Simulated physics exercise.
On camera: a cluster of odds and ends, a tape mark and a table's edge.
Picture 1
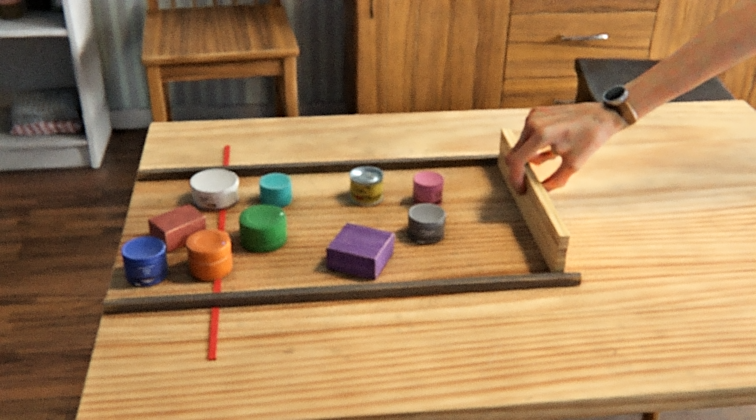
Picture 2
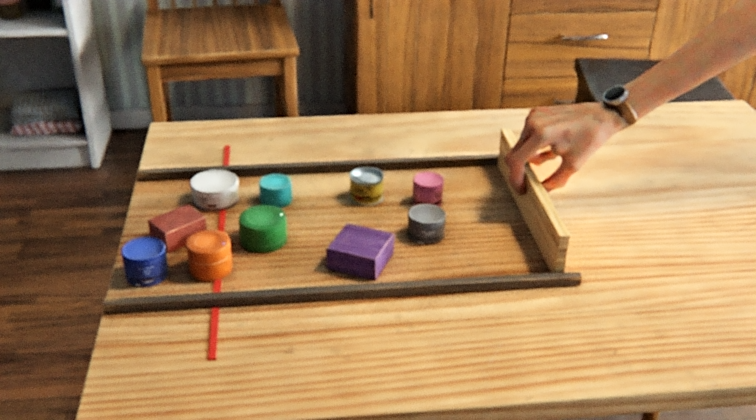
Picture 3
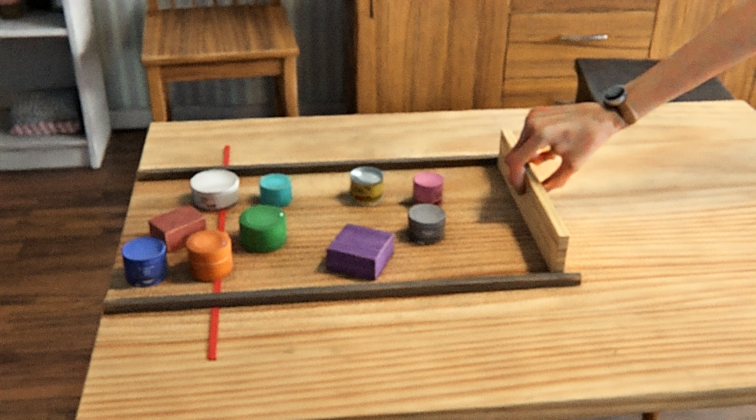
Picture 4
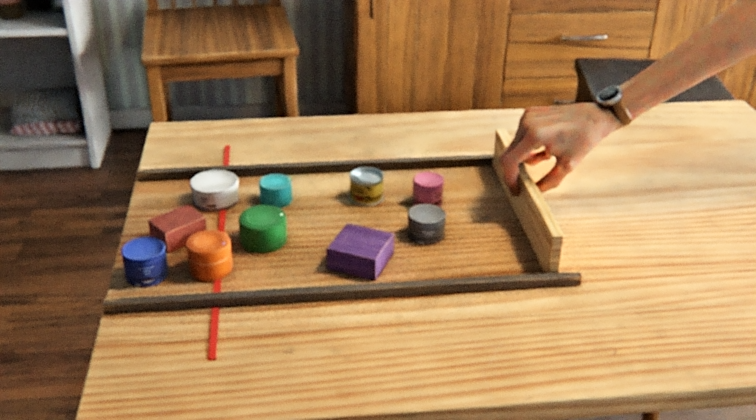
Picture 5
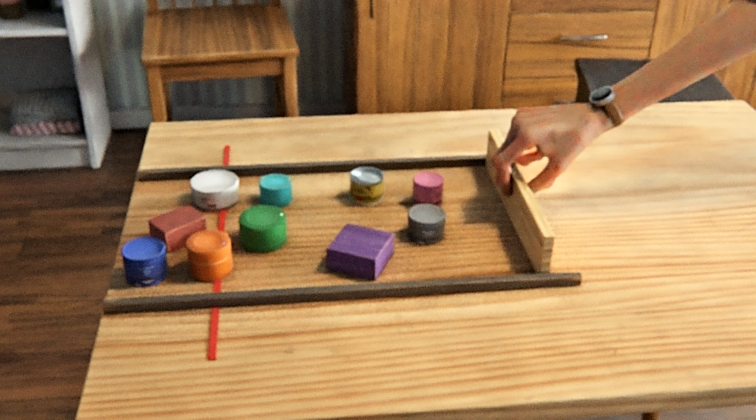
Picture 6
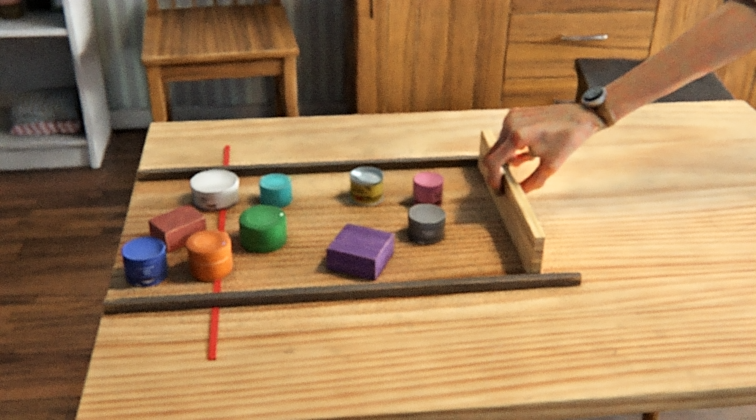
A hand slides a wooden board slightly left along a table toward colorful, motionless small objects.
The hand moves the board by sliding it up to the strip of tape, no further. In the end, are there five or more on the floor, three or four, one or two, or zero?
From what happens, the ones that come off the end make one or two in total.
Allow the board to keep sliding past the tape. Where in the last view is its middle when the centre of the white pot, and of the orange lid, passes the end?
For the white pot, about (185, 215); for the orange lid, about (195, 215).
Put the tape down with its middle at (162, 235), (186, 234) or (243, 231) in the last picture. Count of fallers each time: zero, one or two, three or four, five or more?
Counts for the three spots in order: Five or over; 3 or 4; not one.
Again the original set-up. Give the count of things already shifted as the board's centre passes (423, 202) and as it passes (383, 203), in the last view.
At that stage 2; at the next, 4.
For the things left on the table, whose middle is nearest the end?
Result: Red block.
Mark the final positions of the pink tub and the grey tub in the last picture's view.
Pink tub at about (206, 206), grey tub at about (200, 238).
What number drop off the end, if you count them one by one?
That makes a total of 1.
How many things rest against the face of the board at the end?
In total, 4.
Early on, none off yet; blue tub at rest near (145, 262); red block at rest near (178, 228); white pot at rest near (215, 191).
Finally, the number that fall off is one or two; lost, blue tub.
